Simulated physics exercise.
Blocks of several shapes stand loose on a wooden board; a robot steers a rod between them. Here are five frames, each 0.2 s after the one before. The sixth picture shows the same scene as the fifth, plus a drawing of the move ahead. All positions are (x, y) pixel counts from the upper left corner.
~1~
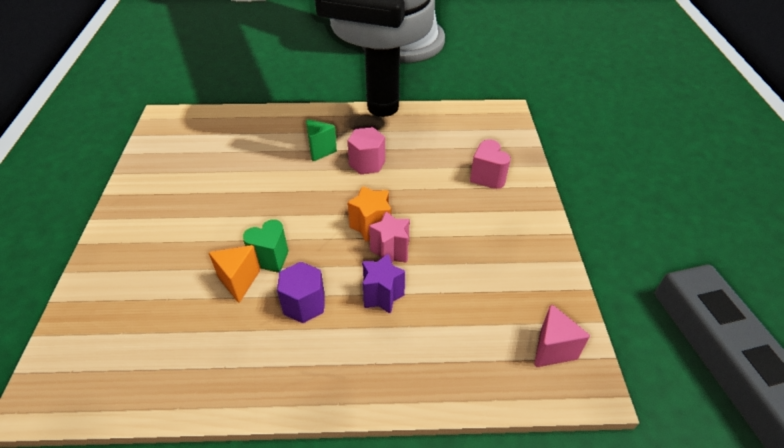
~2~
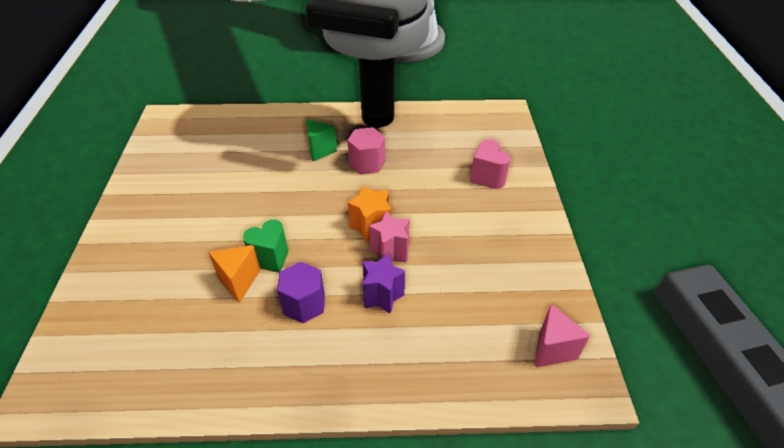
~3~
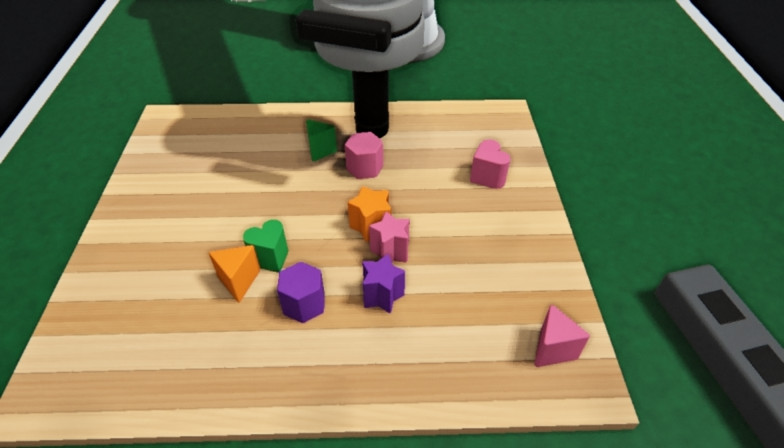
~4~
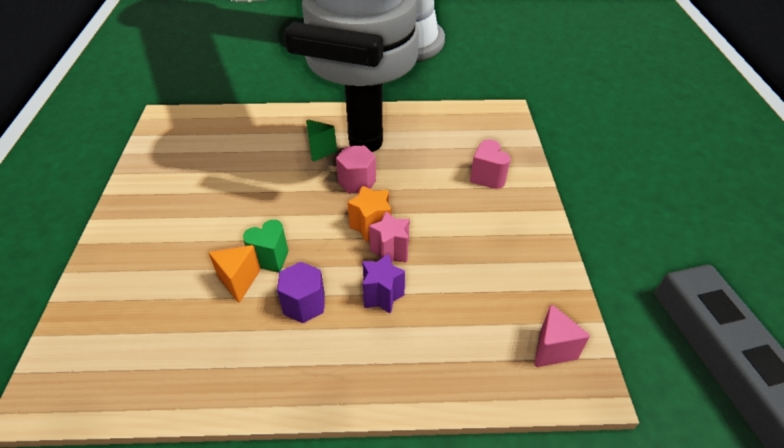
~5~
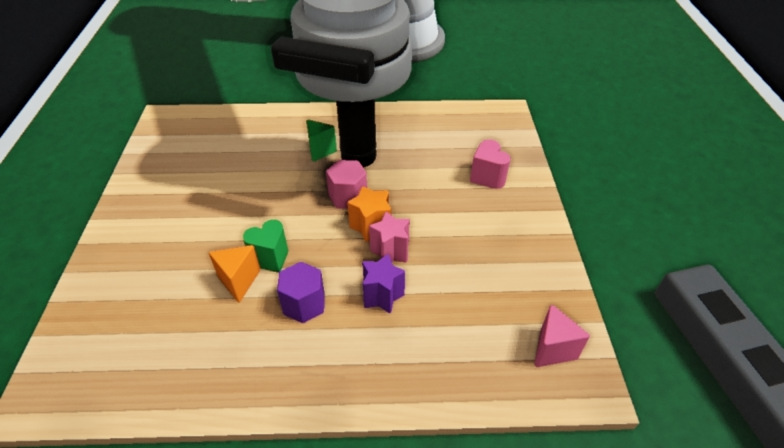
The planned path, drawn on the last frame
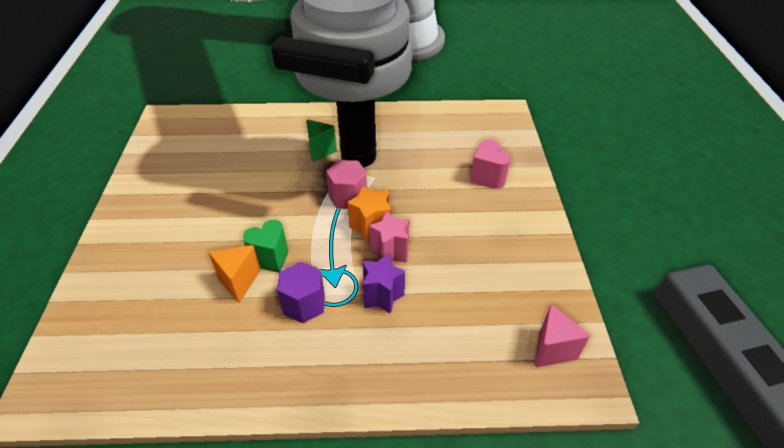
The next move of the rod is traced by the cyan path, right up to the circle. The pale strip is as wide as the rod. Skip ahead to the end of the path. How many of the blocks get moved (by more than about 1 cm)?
I expect two blocks to be moved by more than 1 cm.
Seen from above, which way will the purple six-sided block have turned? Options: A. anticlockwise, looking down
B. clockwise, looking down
I'll go with A - anticlockwise, looking down.
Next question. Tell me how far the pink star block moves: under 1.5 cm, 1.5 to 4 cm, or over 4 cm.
Overall it shifts less than 1.5 cm.
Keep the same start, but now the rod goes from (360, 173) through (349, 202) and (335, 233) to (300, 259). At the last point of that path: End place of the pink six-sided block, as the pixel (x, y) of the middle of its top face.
Around pixel (272, 263).
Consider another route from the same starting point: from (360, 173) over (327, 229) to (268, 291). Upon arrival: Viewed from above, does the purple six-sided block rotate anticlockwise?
Short answer: Yes.
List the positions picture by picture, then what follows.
The first frame shows lower end of the rod at (383, 109), tops of blocks, purple six-sided block at (299, 279), pink six-sided block at (366, 138), orange star block at (371, 200), purple star block at (382, 271), pink star block at (391, 226).
The second frame shows rod at (378, 119), blocks as before.
The third frame shows rod at (372, 130), pink six-sided block at (364, 142).
The fourth frame shows rod at (366, 143), pink six-sided block at (356, 156).
The fifth frame shows rod at (359, 158), purple six-sided block at (299, 279), pink six-sided block at (346, 171), orange star block at (371, 200), purple star block at (382, 271), pink star block at (391, 226).
The drawn path runs from (360, 173) through (340, 205) and (331, 243) to (335, 287).
What follows on the original path. One third of the way, rod at (339, 190); pink six-sided block at (323, 205).
Two thirds of the way, rod at (329, 228); pink six-sided block at (302, 245), turned 40° clockwise; orange star block at (372, 202), turned 15° anticlockwise.
At the end, rod at (333, 272); purple six-sided block at (290, 296), turned 40° anticlockwise; pink six-sided block at (286, 260), turned 65° clockwise; orange star block at (372, 202), turned 15° anticlockwise; purple star block not moved; pink star block not moved.
